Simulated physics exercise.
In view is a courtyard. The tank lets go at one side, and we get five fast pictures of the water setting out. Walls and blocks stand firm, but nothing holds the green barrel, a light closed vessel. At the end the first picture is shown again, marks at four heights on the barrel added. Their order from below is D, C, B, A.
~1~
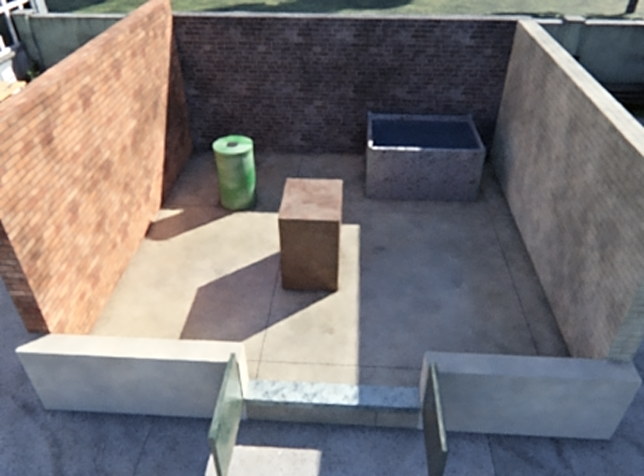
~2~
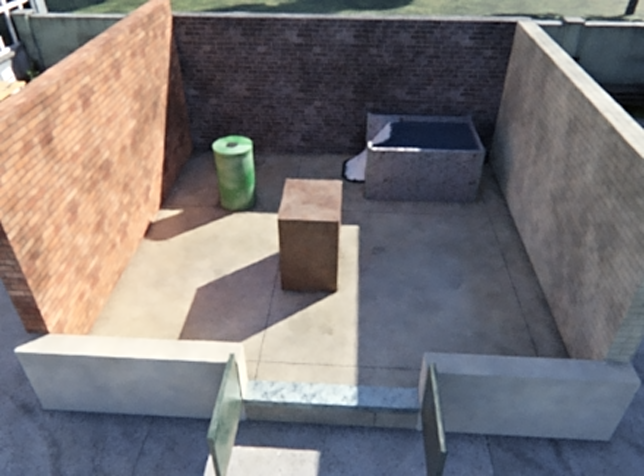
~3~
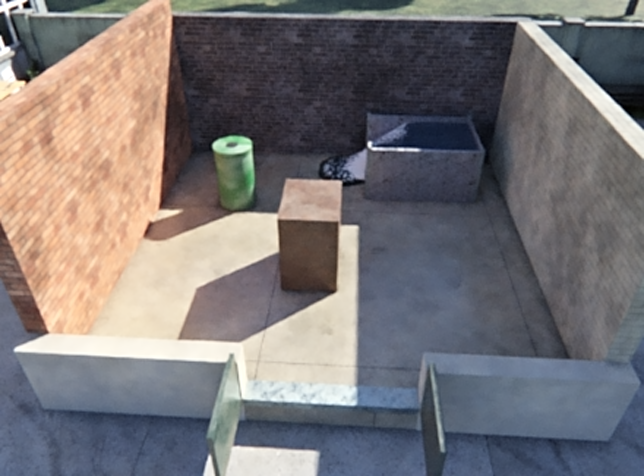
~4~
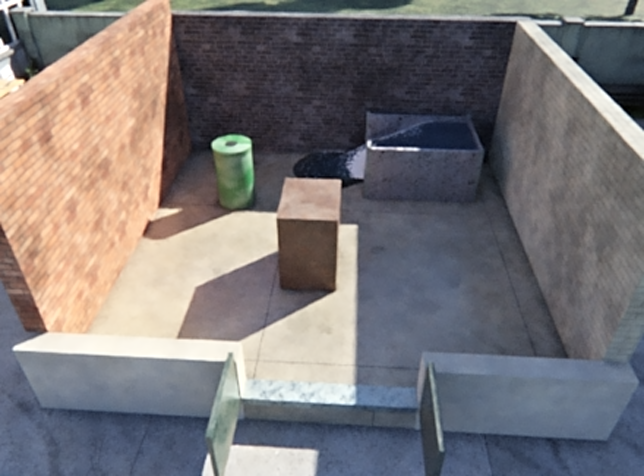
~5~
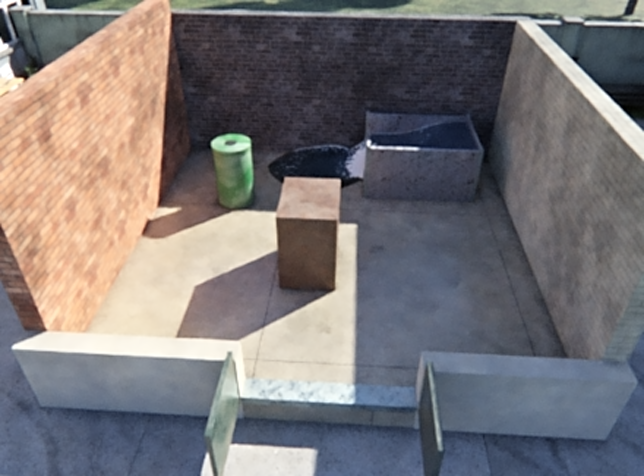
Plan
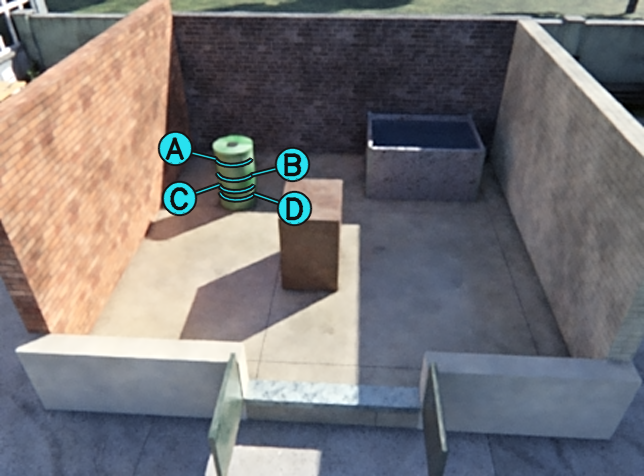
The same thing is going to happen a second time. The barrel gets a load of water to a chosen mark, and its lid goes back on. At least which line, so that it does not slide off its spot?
Level D just does it.
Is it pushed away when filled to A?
No, not at all.
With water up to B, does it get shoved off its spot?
No, not at all.
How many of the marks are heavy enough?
All of the four.
In cyan, A at (230, 165); B at (232, 180); C at (233, 191); D at (234, 200); from the bottom up D, C, B, A.
Choosing A, it does not move.
Choosing B, it does not move.
Choosing C, it does not move.
Choosing D, it does not move.
